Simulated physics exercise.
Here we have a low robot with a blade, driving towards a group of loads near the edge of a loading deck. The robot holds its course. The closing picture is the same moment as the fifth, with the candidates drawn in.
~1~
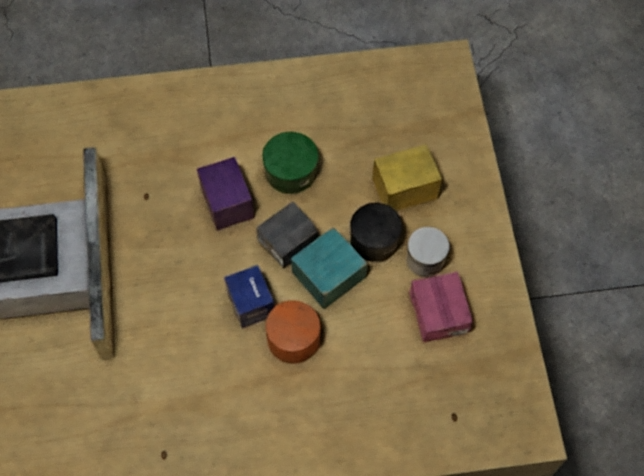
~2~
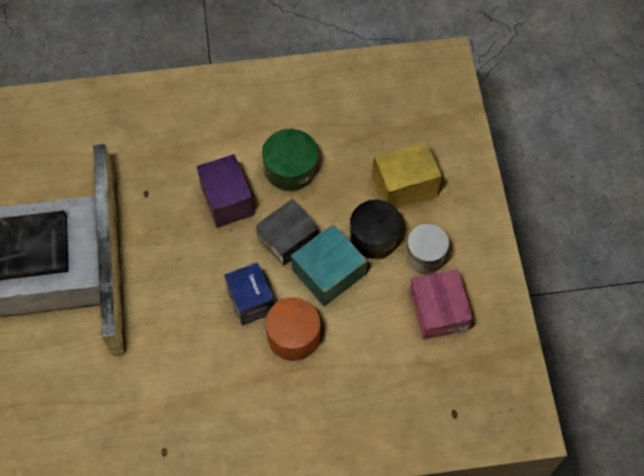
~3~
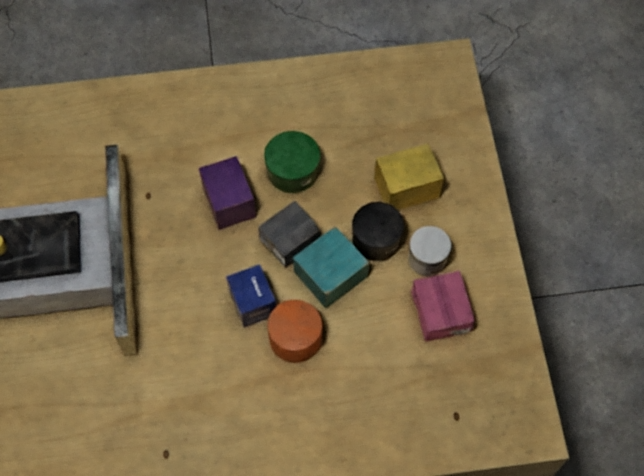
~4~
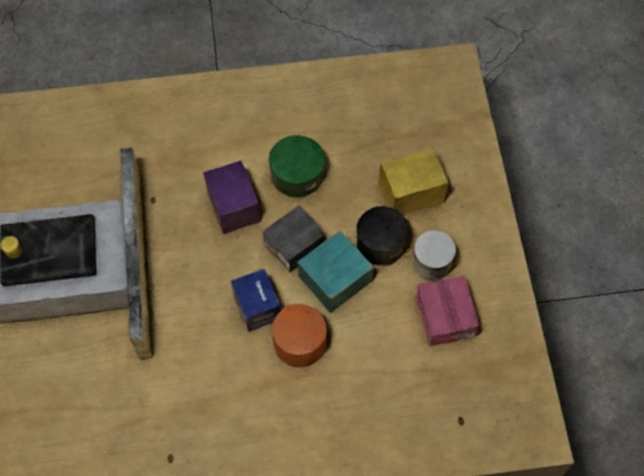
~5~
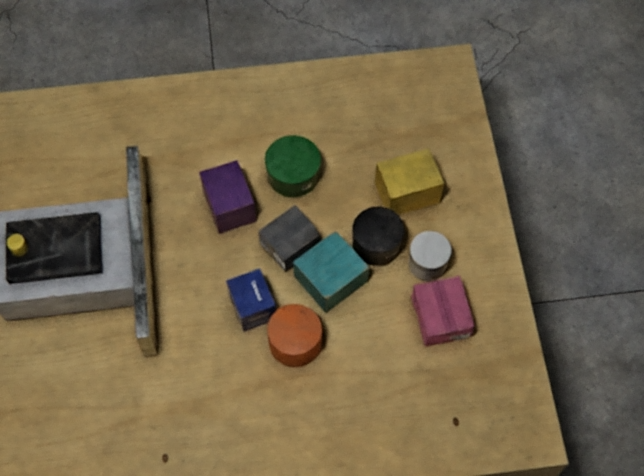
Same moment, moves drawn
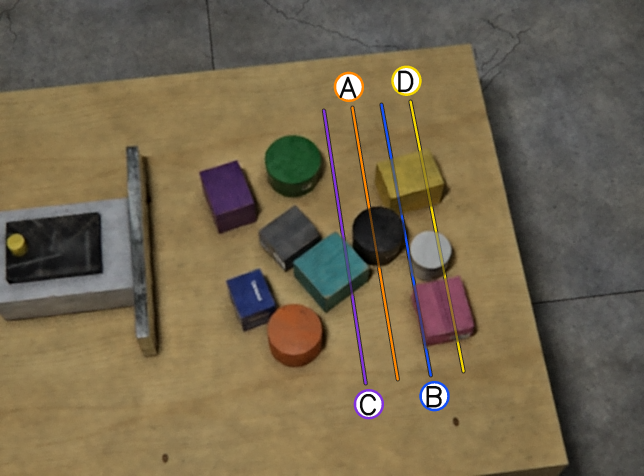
A low robot with an upright blade creeping right across a wooden deck towards a cluster of motionless coloured blocks and discs.
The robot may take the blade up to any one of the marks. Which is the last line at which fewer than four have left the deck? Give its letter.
As far as mark D.
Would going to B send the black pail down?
No.
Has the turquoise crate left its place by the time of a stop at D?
Yes.
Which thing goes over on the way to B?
The white pail.
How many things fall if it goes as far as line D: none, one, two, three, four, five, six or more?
By then, one.
On the copy, A at (374, 235); B at (405, 231); C at (344, 238); D at (435, 228).
On D. First, robot (171, 234); green pail (313, 162); orange canister (299, 339).
Then, robot (279, 221); white pail (475, 254); black pail (459, 214).
Finally, robot (361, 212); white pail over the edge; black pail (507, 208); one fallen.
By contrast, A is within the limit but short; B is within the limit but short; C is within the limit but short.
